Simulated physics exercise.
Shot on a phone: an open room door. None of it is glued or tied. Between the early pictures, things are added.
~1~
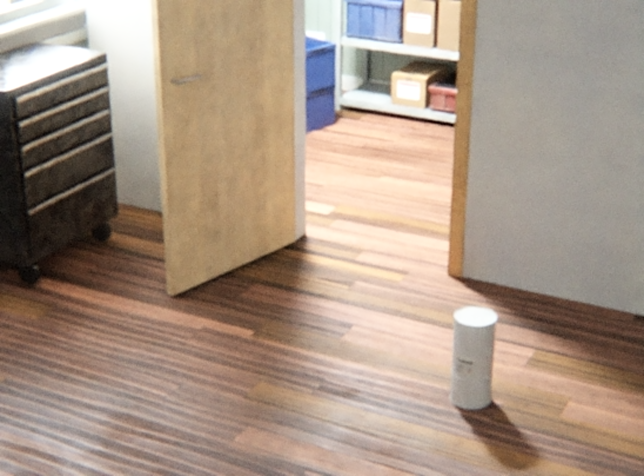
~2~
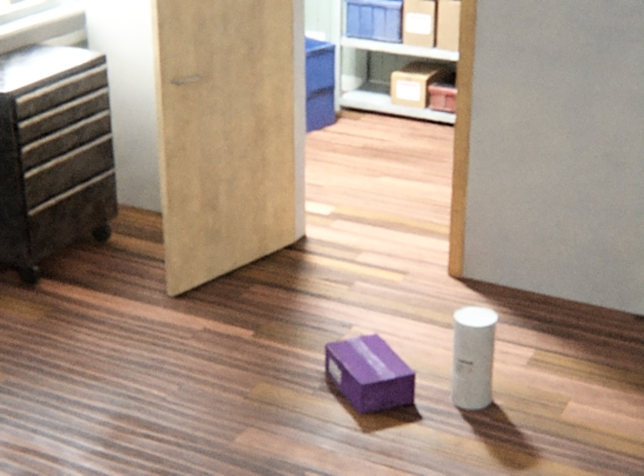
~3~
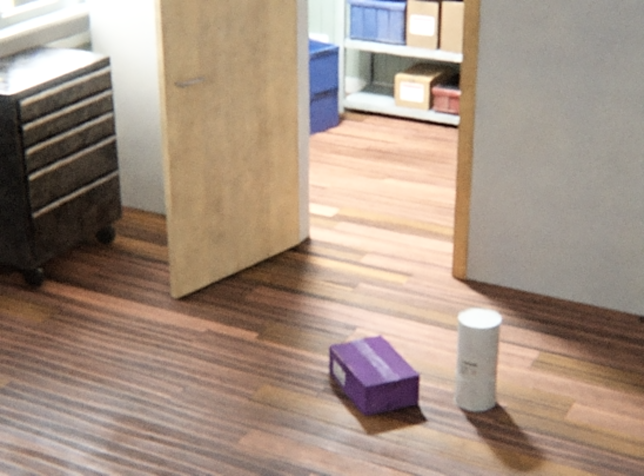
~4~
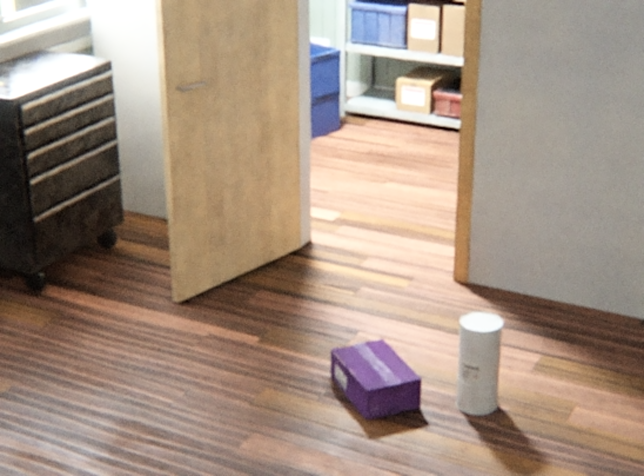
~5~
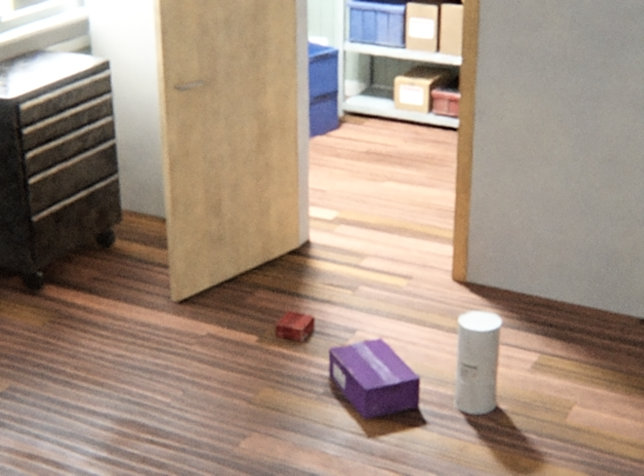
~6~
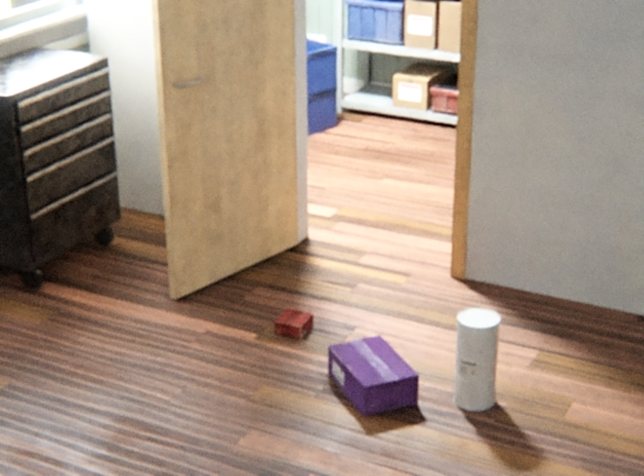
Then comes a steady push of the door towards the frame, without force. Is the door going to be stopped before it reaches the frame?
No, the door is going to seat in its frame.
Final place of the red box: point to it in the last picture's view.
Close to (303, 326) in the last picture.
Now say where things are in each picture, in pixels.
In the first frame, door wide open and still; white canister (473, 358).
In the second frame, door wide open and still; white canister (473, 358); purple parcel (369, 372).
In the third frame, door wide open and still; white canister (477, 360); purple parcel (373, 374).
In the fourth frame, door wide open and still; white canister (479, 363); purple parcel (375, 378).
In the fifth frame, door wide open and still; white canister (477, 362); purple parcel (373, 377).
In the sixth frame, door wide open and still; red box (294, 324); white canister (476, 359).
Then, 0.90 s later than the last frame, door at 82°.
Then, 1.60 s later than the last frame, door at 52°; red box moved a little near (303, 326).
Then, 2.30 s later than the last frame, door at 21°; red box moved a little near (303, 326).
When it is over, door at 0°; all 3 as before. End places, in pixels of the last picture, red box near (303, 326).
